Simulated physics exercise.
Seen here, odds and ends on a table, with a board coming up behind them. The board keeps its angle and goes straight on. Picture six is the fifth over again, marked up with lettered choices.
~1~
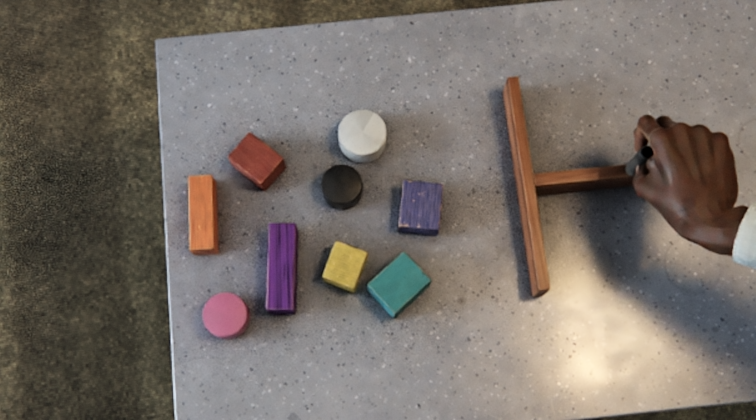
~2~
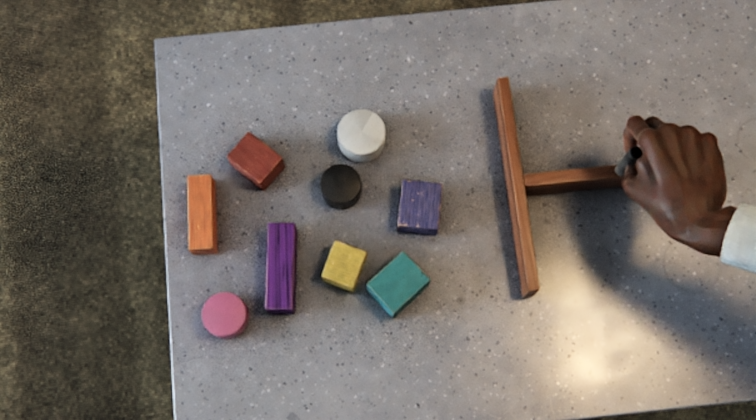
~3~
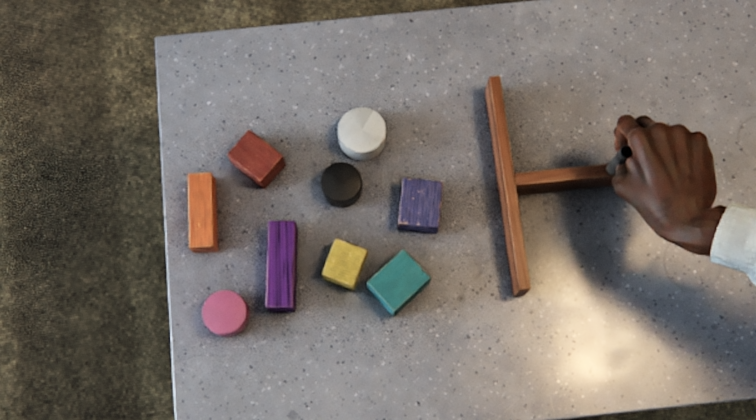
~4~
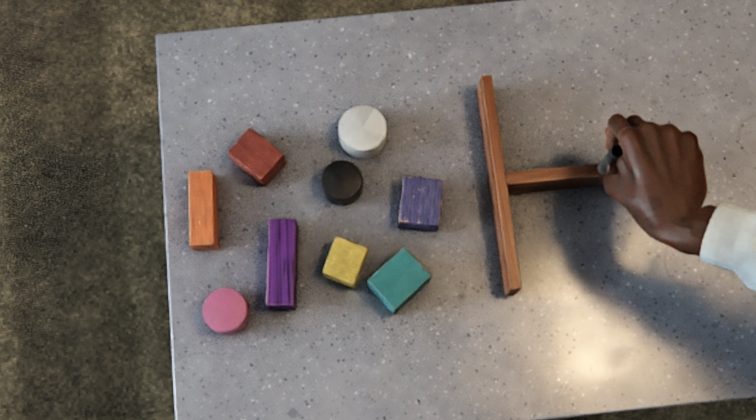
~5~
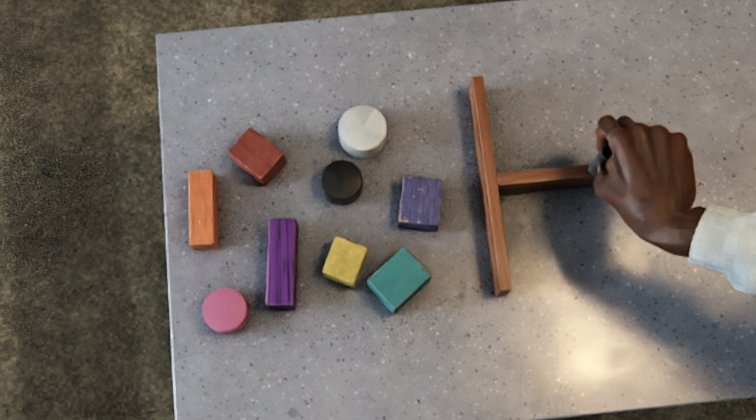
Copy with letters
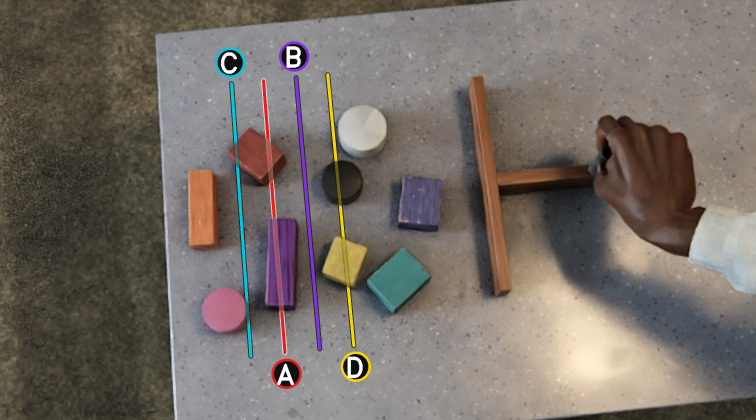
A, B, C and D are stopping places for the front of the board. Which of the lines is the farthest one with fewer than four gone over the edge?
Up to line C.
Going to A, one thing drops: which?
The pink tin goes over.
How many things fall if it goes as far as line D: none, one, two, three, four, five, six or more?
The count is none.
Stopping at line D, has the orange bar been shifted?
No.
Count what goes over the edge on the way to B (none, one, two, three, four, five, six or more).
By then, none.
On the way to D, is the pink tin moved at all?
No.
On the marked copy, A at (274, 212); B at (308, 209); C at (241, 215); D at (340, 205).
Following C. Soon after the start, board (401, 189); turquoise block (372, 286); yellow block (341, 262).
Later, board (310, 198); pink tin (201, 320); orange bar (196, 210).
In the end, board (241, 205); purple stick over the edge; pink tin over the edge; three fallen.
As for the rest, A is within the limit but short; B is within the limit but short; D is within the limit but short.
